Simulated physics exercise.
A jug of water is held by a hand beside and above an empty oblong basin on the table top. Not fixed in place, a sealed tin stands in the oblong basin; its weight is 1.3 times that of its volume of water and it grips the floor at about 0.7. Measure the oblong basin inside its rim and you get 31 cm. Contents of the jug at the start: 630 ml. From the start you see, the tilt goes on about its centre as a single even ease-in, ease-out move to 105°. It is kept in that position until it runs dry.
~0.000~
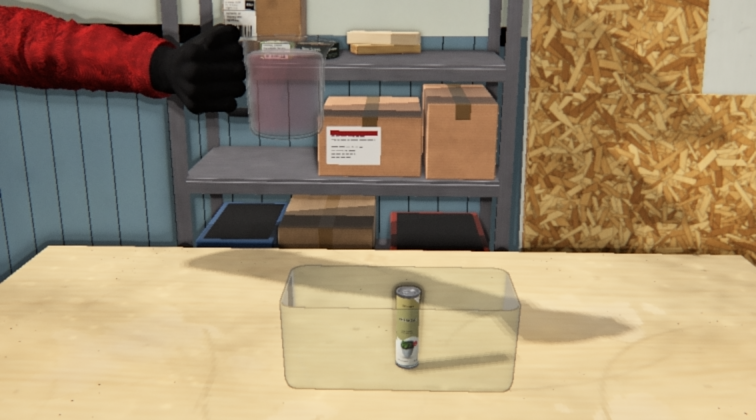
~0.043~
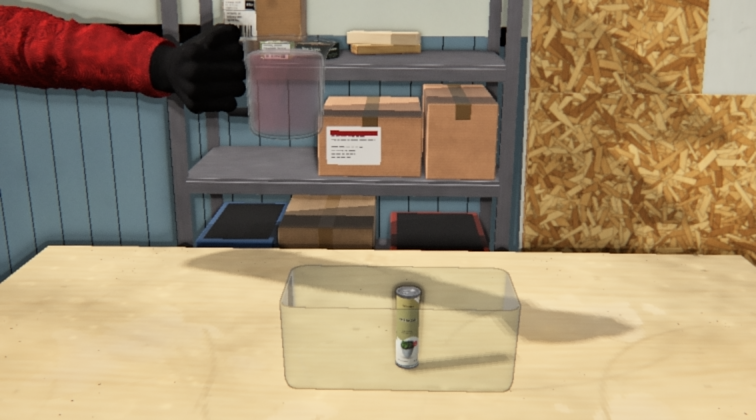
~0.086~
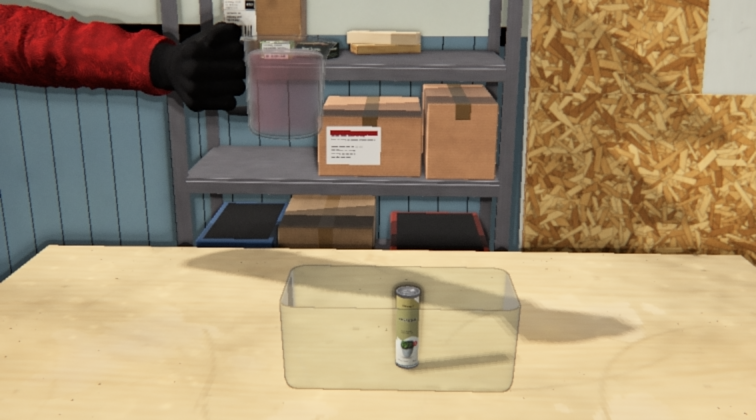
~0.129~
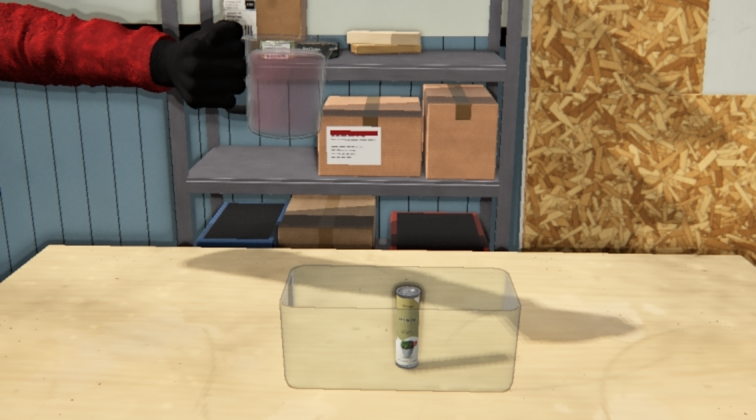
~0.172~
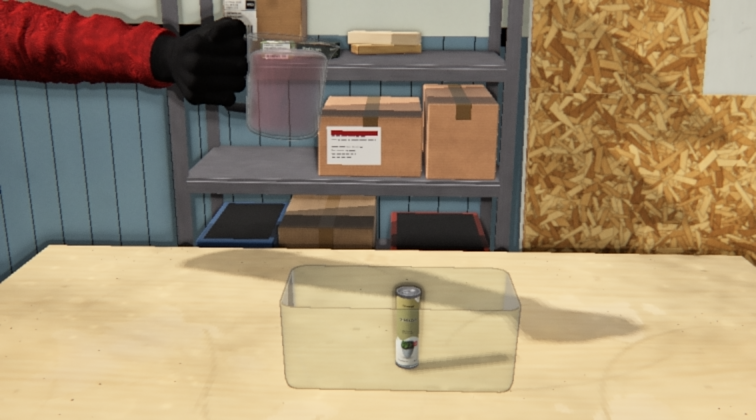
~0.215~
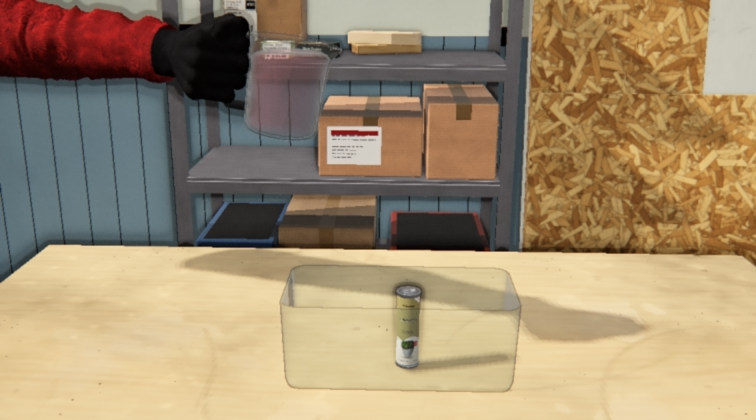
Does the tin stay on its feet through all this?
It does not tip.
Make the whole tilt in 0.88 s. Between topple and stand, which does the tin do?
It stays steady, then.
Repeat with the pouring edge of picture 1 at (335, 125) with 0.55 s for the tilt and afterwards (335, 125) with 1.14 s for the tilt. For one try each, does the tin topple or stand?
First it tips over; then it tips over.
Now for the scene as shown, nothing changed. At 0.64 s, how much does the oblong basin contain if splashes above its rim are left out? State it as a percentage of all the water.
The basin holds roughly 0 in a hundred parts at that moment.
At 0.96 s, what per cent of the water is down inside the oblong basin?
34 per cent, give or take a little.
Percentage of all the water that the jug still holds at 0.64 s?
At that time about 84 in a hundred parts are still held.
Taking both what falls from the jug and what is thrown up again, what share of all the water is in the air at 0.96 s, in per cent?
Estimate: About 36 in a hundred.
Then, 0.64 s in, the tilt is 63° and 84 per cent is still to pour; the tin stands where it began.
Then, 0.96 s in, the tilt is 98° and 30 per cent is still to pour; the tin stands where it began.
Then, 1.28 s in, the tilt is 105° and 2 per cent is still to pour; the tin stands where it began.
Then, 1.64 s in, the tilt is 105° and 0 per cent is still to pour; the tin stands where it began.
Finally, the tin stands where it began.
